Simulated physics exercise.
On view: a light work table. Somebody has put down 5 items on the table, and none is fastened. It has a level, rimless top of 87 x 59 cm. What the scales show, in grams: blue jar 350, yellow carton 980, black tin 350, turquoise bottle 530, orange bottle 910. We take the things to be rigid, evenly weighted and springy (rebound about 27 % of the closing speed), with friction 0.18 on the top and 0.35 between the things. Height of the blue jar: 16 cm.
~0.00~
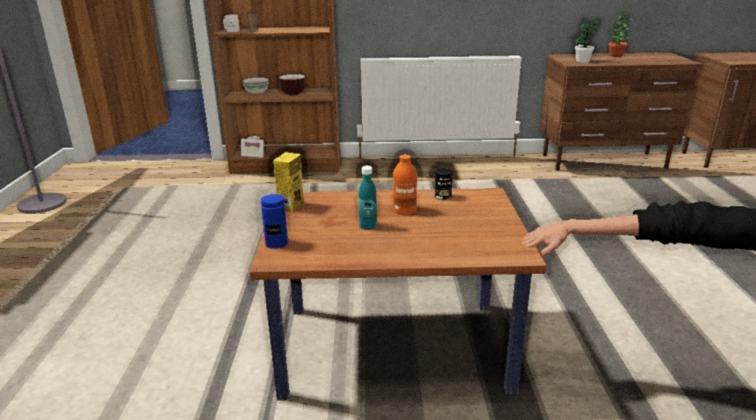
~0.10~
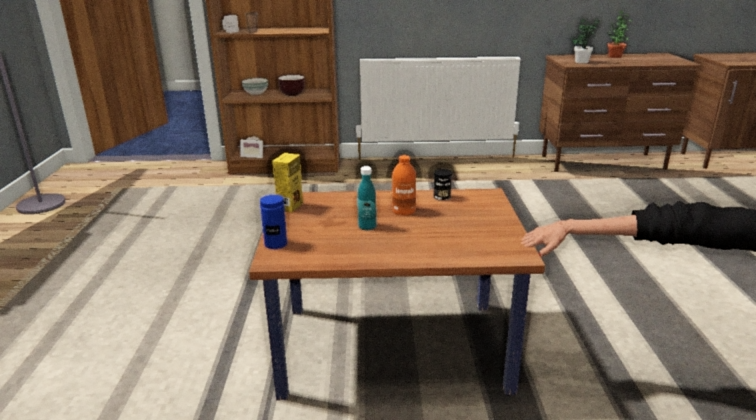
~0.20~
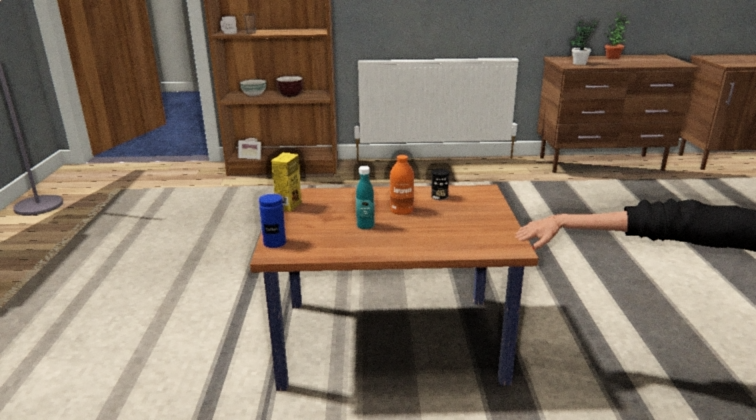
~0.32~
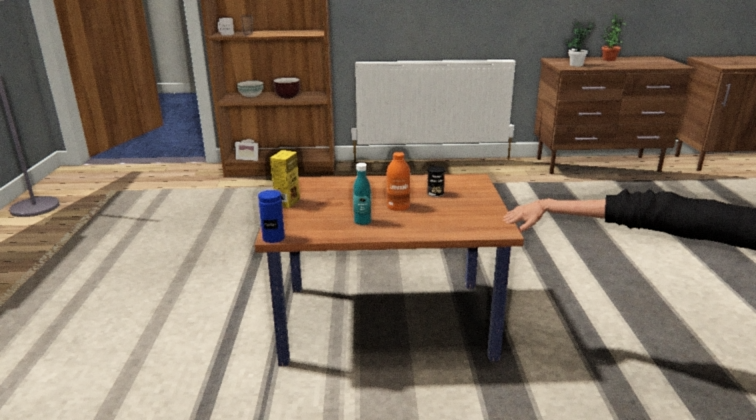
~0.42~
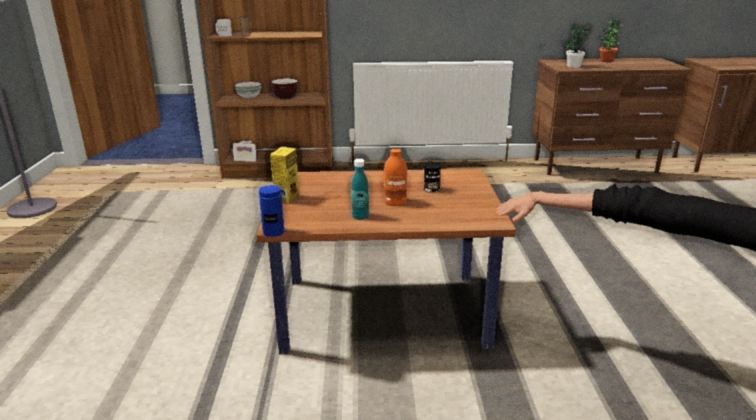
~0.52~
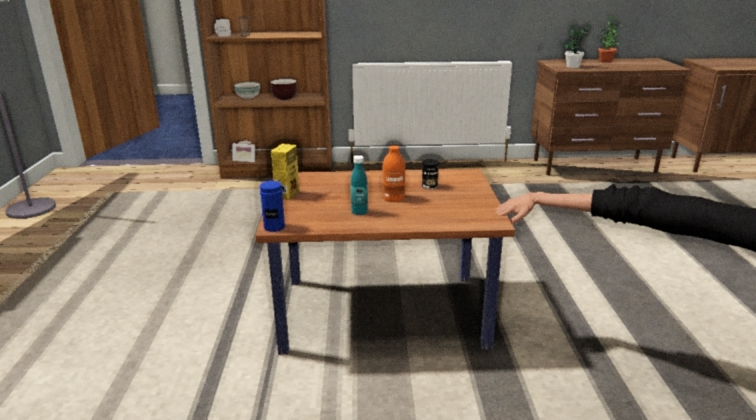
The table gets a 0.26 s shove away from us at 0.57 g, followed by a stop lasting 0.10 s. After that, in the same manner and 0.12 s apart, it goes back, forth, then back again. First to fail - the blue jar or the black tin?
The second.
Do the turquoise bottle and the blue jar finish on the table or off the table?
Once it settles, the turquoise bottle keeps within bounds; as for the blue jar, it keeps within bounds.
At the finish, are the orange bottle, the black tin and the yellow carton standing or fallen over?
Here's how it ends: The orange bottle comes down, the black tin comes down, and the yellow carton comes down.
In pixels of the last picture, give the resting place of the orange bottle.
It ends up near (392, 287).
Around 1.02 s, yellow carton and black tin now off the table; blue jar shifted 12 cm near (271, 210); orange bottle shifted 13 cm.
Around 1.72 s, table shifted 14 cm; blue jar shifted 12 cm near (277, 194); orange bottle shifted 12 cm; turquoise bottle shifted 12 cm.
Finally (2.5 s), off the table, yellow carton, black tin and orange bottle; not toppled but over 5 cm from the start, blue jar and turquoise bottle. Final places as that camera would see them, blue jar near (274, 202), black tin near (422, 269). Blue jar was never lost; black tin went at 0.80 s.
